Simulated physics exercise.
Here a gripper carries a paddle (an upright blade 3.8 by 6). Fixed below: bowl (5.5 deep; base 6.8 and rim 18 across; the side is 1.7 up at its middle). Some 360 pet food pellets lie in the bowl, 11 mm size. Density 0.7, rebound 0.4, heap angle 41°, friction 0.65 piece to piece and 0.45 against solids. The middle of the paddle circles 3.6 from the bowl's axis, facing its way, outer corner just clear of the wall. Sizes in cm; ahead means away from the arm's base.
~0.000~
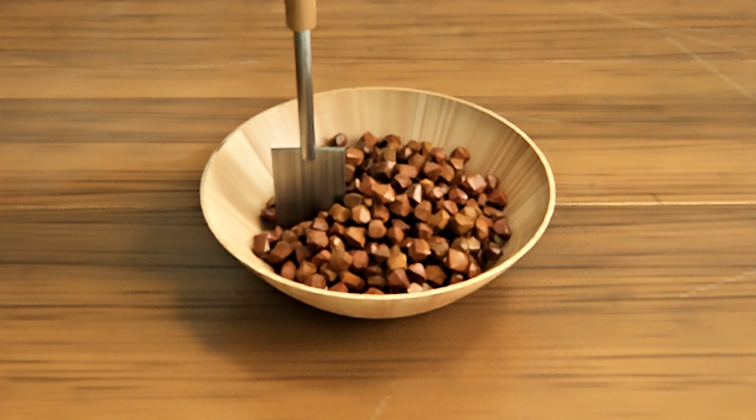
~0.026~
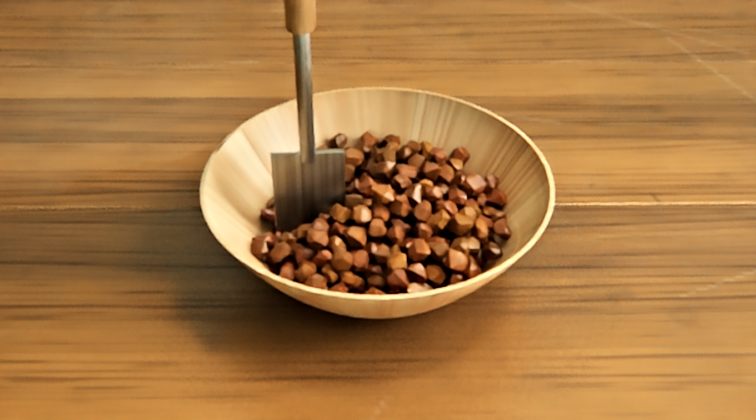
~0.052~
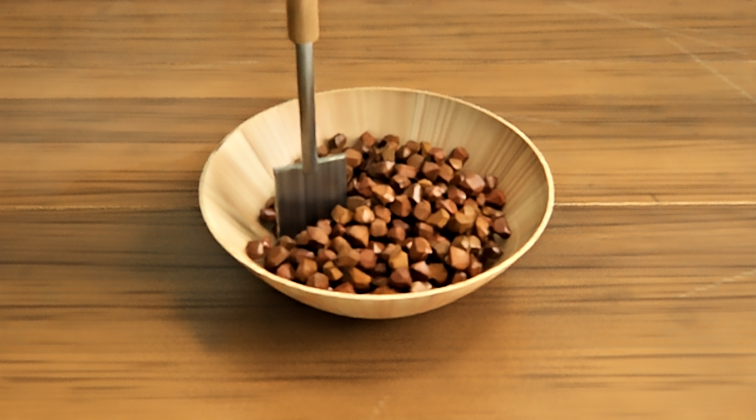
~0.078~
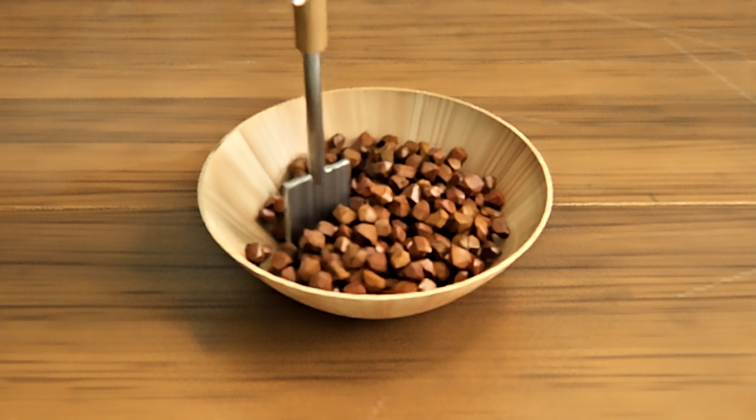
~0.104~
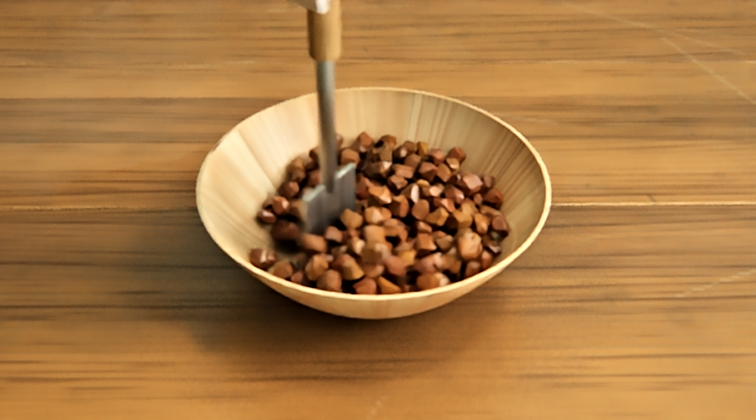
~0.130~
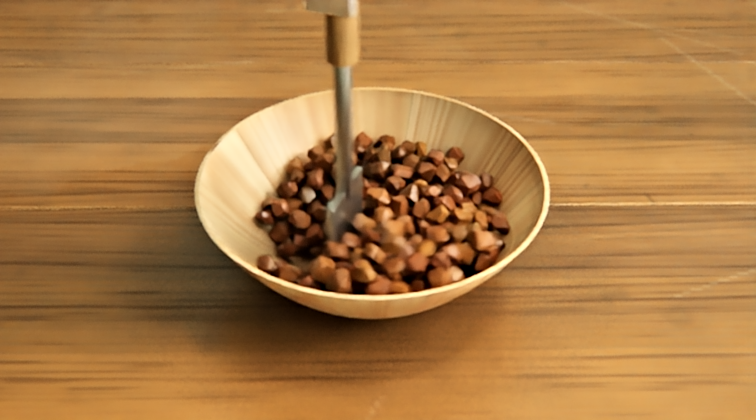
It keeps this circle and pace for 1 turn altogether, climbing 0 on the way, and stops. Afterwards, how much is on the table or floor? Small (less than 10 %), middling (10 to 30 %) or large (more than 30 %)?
A middling share, 10 to 30 %, ends on the table or floor.
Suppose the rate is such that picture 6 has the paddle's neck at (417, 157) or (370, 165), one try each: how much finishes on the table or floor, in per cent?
Some 40 and 30 per cent.
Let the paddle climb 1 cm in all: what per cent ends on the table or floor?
Some 15 per cent.
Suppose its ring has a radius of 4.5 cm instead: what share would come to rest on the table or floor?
It would be near 30 per cent.
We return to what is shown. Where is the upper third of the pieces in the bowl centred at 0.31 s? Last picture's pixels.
At about (459, 155).
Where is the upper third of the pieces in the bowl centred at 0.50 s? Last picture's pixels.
Around (298, 142).
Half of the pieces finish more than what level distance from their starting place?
About 7 cm.
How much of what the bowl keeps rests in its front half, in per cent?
Roughly 65 per cent.
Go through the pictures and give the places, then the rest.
Paddle neck at (307, 124), 0° round; upper third of the load around (394, 203), from x 265 to 500, top at y 140; 360 in the bowl, in the first frame.
Paddle neck at (306, 127), 5° round; upper third of the load around (394, 206), from x 260 to 500, top at y 140, in the second frame.
Paddle neck at (308, 137), 20° round; upper third of the load around (391, 216), from x 255 to 500, top at y 140, in the third frame.
Paddle neck at (316, 147), 35° round; upper third of the load around (387, 225), from x 255 to 500, top at y 140, in the fourth frame.
Paddle neck at (328, 156), 51° round; upper third of the load around (390, 236), from x 260 to 500, top at y 140, in the fifth frame.
Paddle neck at (344, 162), 67° round; upper third of the load around (398, 234), from x 265 to 500, top at y 140; 360 in the bowl, in the sixth frame.
By 0.31 s, 179° round, highest piece 8 above the table; 343 in the bowl, 7 on the table or floor, 10 in flight or on the tool.
By 0.50 s, 292° round, highest piece 8 above the table; 315 in the bowl, 30 on the table or floor, 15 in flight or on the tool.
By 0.79 s, 0° round, highest piece 6 above the table; 300 in the bowl, 60 on the table or floor.
By 1.49 s, 0° round, highest piece 6 above the table; 300 in the bowl, 60 on the table or floor.
Final count, 300 in the bowl, 60 on the table or floor. That is 17 % on the table or floor.
